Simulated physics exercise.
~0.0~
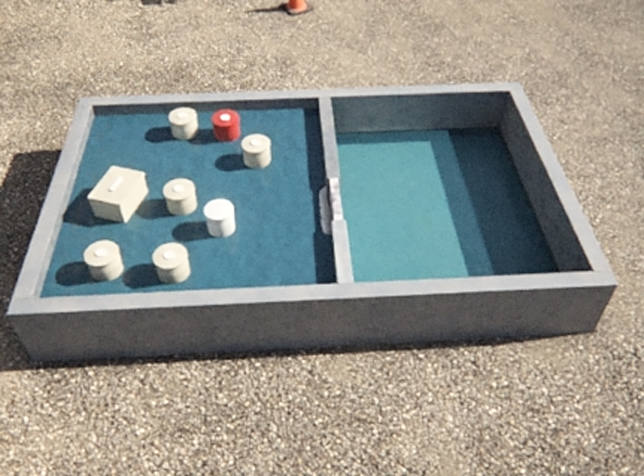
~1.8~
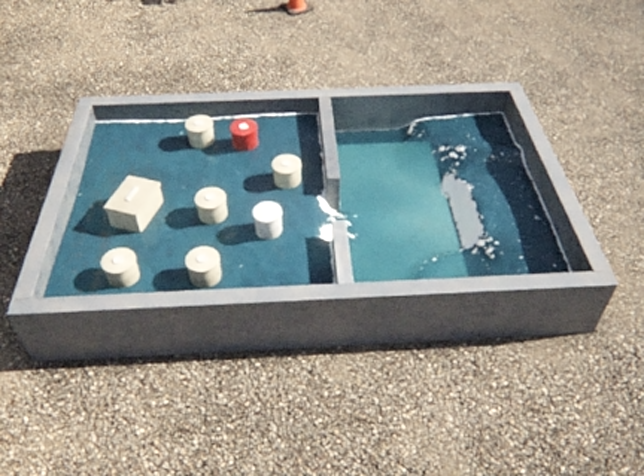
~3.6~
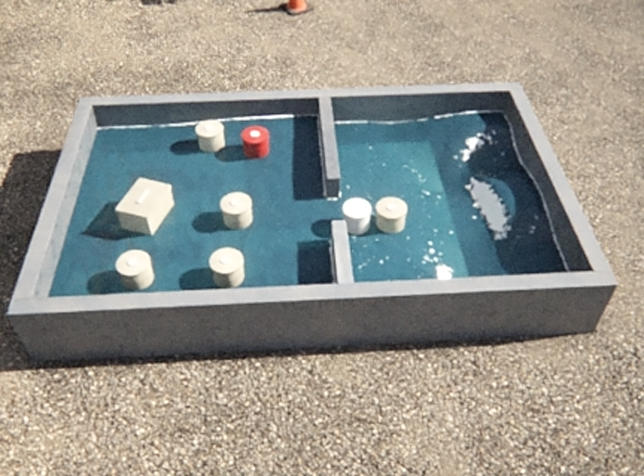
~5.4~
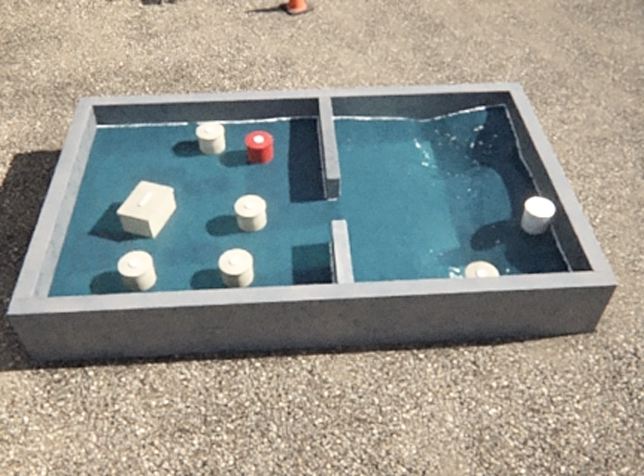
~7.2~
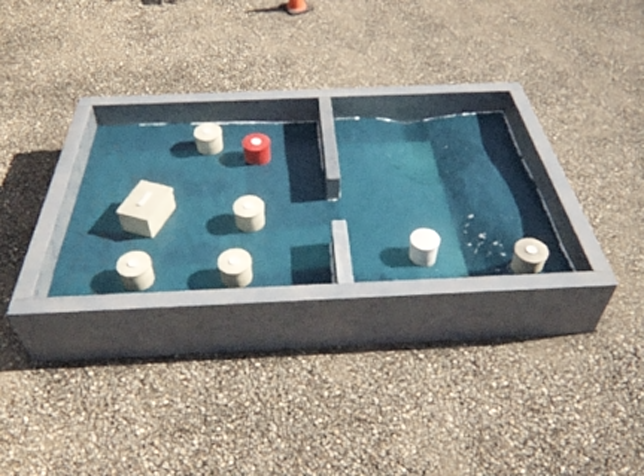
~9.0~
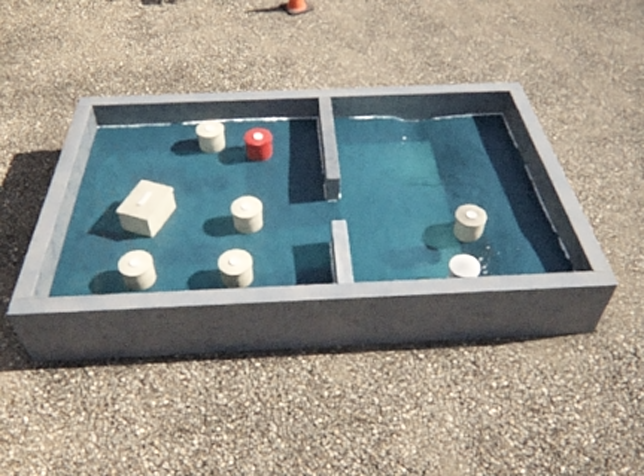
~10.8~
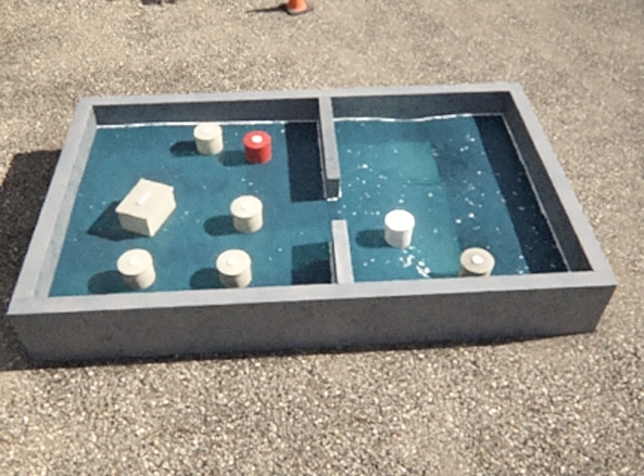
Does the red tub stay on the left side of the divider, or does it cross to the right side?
The red tub stays on the left side. It drifts a little to the right and then settles near the back wall without crossing the divider.
To begin with, a red tub, a white tub, several cream tubs and a pale box sit in the left part of a divided tank. Water rushes through a gap in the divider, splashing across the right part as the floating things drift right. The white tub and one cream tub pass through the gap and are carried toward the far right and front walls. They then circle there, the white one swinging back left, forward, and left again. At the end both float on the right, while the red tub, the box and the rest stay left of the divider.
